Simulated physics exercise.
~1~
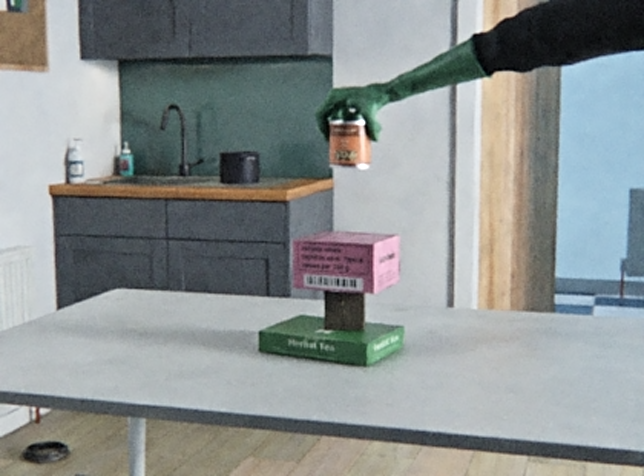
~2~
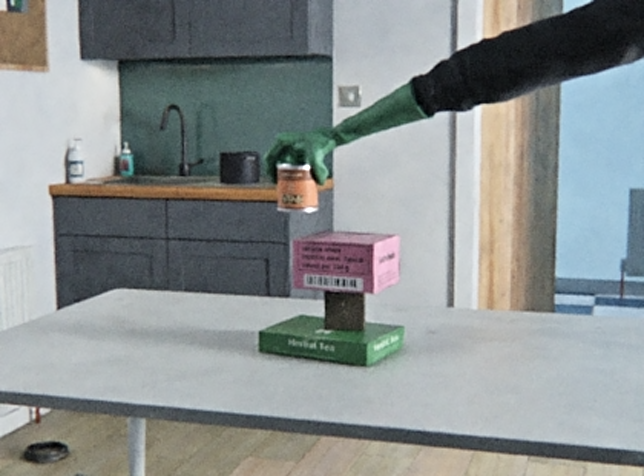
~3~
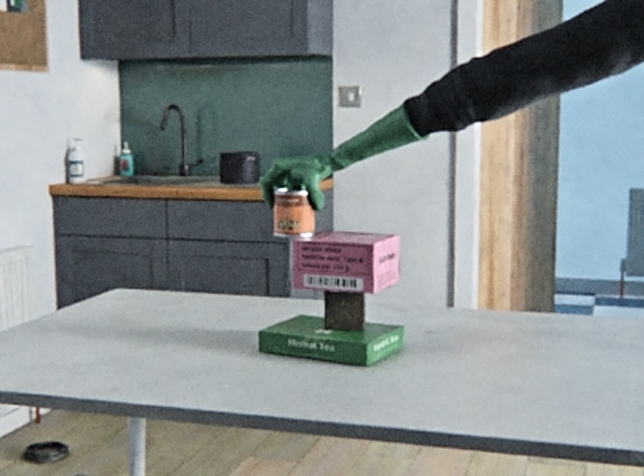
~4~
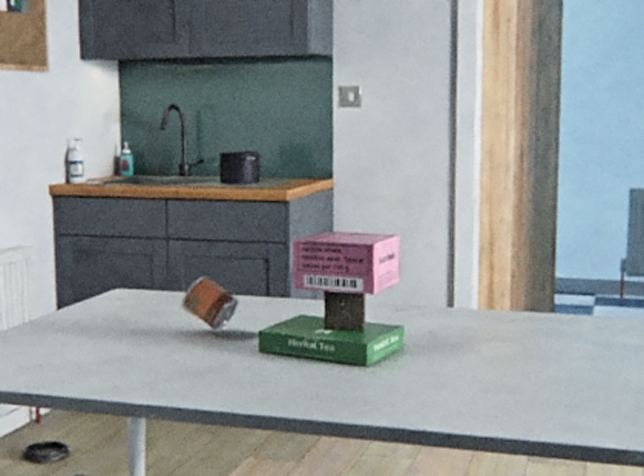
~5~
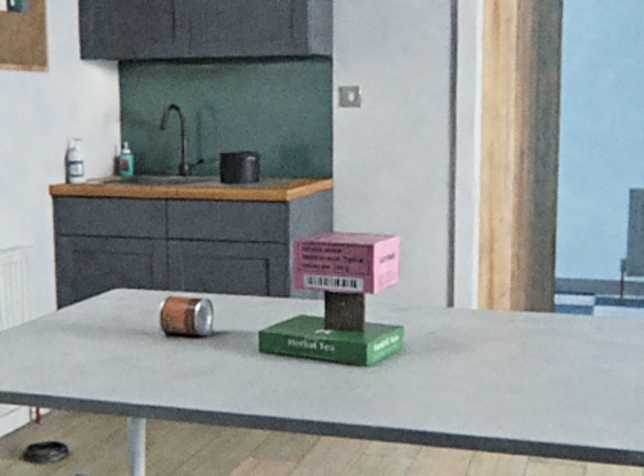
The clip shows a green-gloved hand lowering an orange tin toward the left edge of a pink box, balanced on a dark block and a green packet. Once released, the tin falls to the left and ends on its side on the table, while the other items stay stacked.
